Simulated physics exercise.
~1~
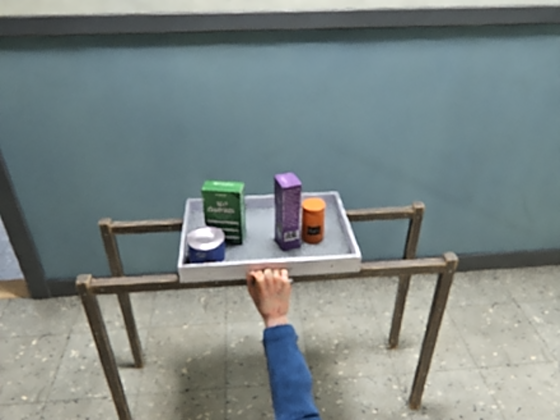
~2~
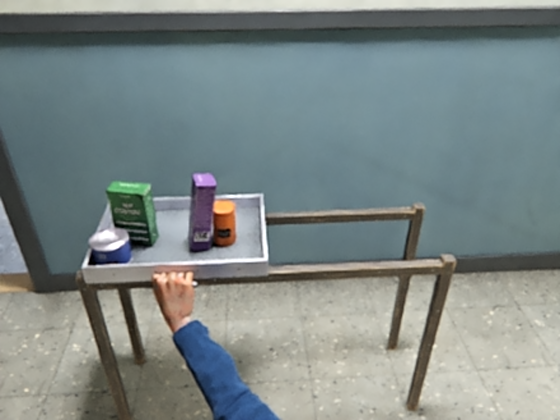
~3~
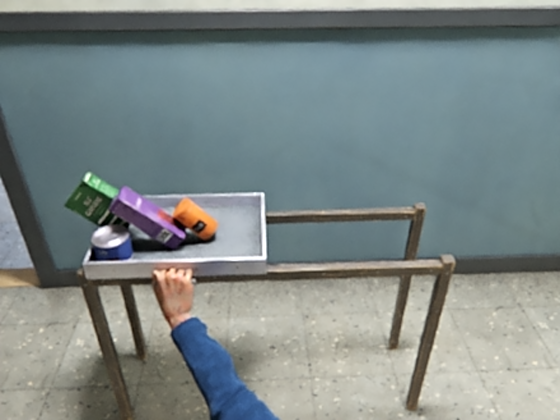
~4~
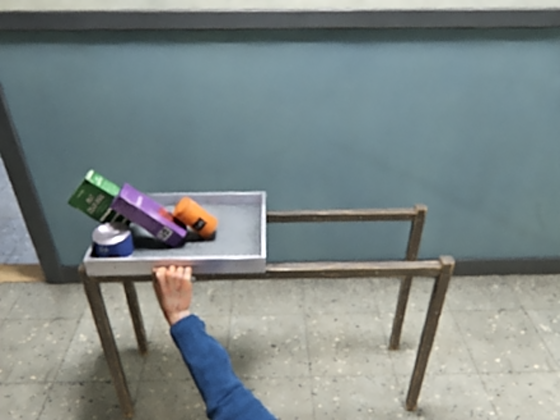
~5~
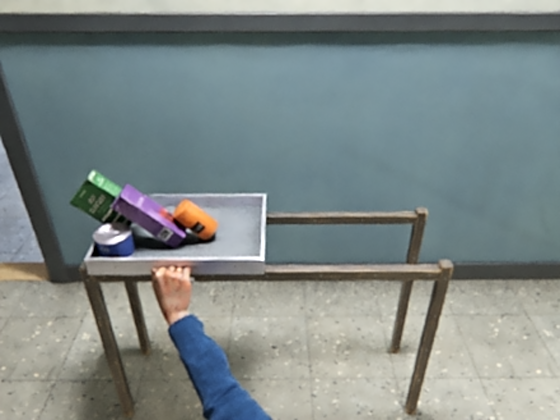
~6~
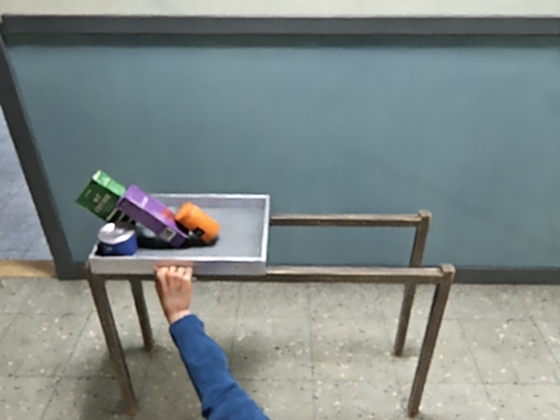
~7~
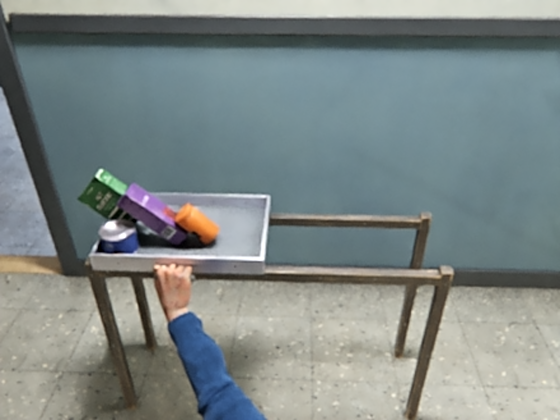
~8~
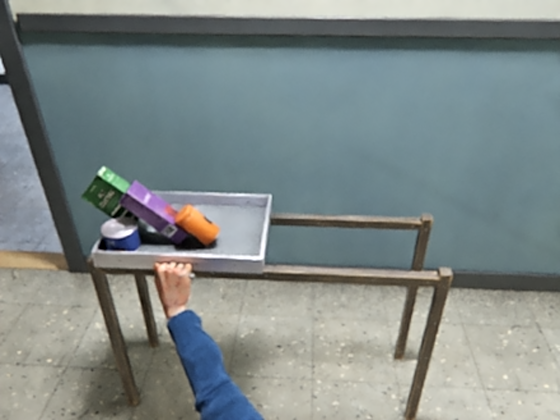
A gray tray holding a green packet, a purple carton, an orange jar and a blue tub slid left along its rails under someone's hand, and when it stopped, the packet, carton and jar toppled leftward and stayed leaning while the tub remained upright.
